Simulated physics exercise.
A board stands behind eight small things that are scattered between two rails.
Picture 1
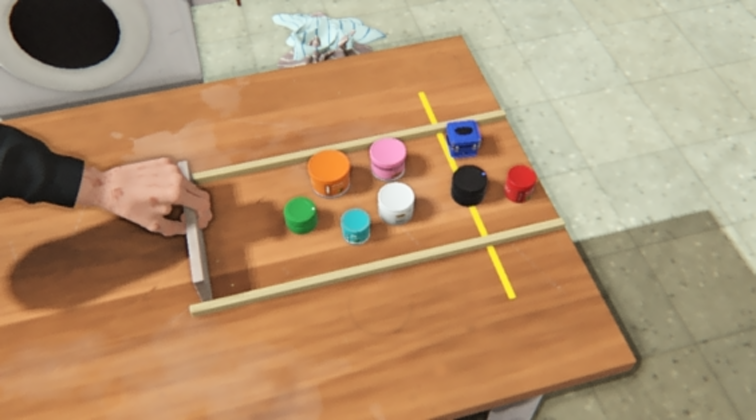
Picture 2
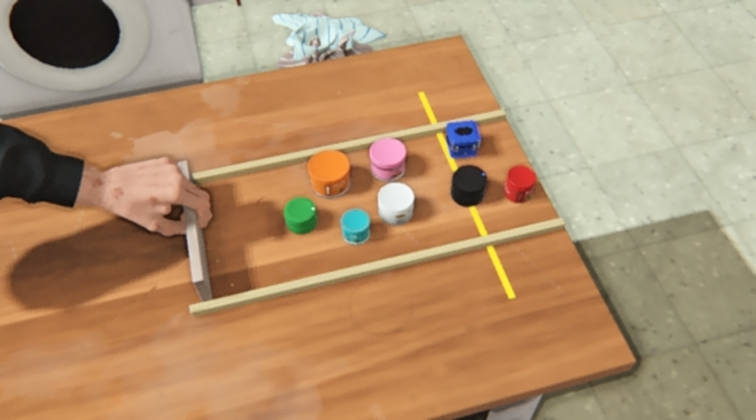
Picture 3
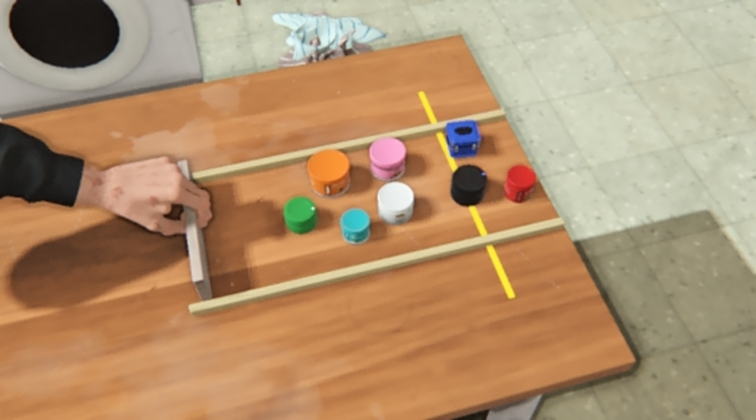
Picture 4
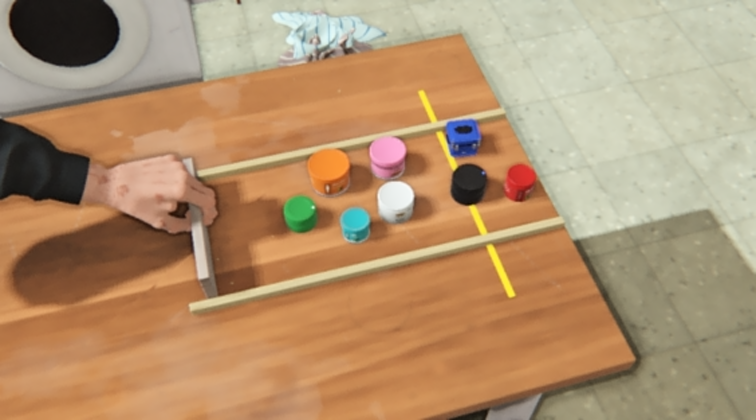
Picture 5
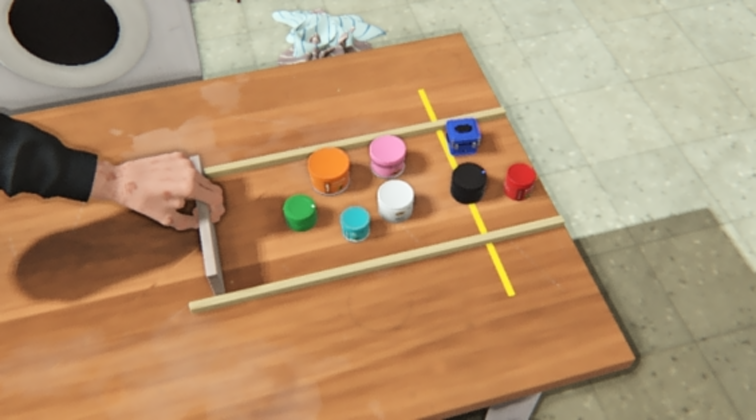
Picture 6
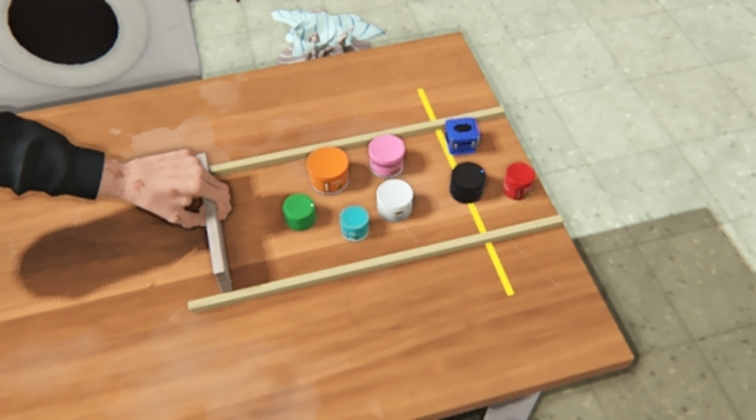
To begin with, a hand holds a board upright behind eight small, colourful containers scattered between two rails on a wooden table, with a yellow line crossing near the right end. The hand then slides the board slightly to the right, while the containers stay in place, untouched.
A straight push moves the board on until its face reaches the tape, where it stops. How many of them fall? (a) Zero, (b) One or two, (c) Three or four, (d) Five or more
One or two.
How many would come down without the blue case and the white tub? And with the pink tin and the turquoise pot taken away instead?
First 0, then 0.
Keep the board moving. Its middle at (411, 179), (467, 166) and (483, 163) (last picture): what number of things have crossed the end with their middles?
Past-the-end tally - position 1: 0, position 2: 1, position 3: 3.
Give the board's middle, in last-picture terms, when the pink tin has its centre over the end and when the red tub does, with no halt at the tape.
The middle is at (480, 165) when it's the pink tin, and at (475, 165) when it's the red tub.
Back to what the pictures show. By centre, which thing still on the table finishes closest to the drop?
Result - foremost is the red tub.
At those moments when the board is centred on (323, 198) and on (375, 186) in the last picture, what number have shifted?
First position 2; second position 5.
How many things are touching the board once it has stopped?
The number is 3.
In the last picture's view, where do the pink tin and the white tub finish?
Listed in order, first is (500, 131) and the other is (501, 186).
Soon after, none off yet; red tub at rest near (519, 182); blue case at rest near (461, 137); black lid at rest near (468, 183).
By the end, the number that fall off is one or two; fallen, blue case.
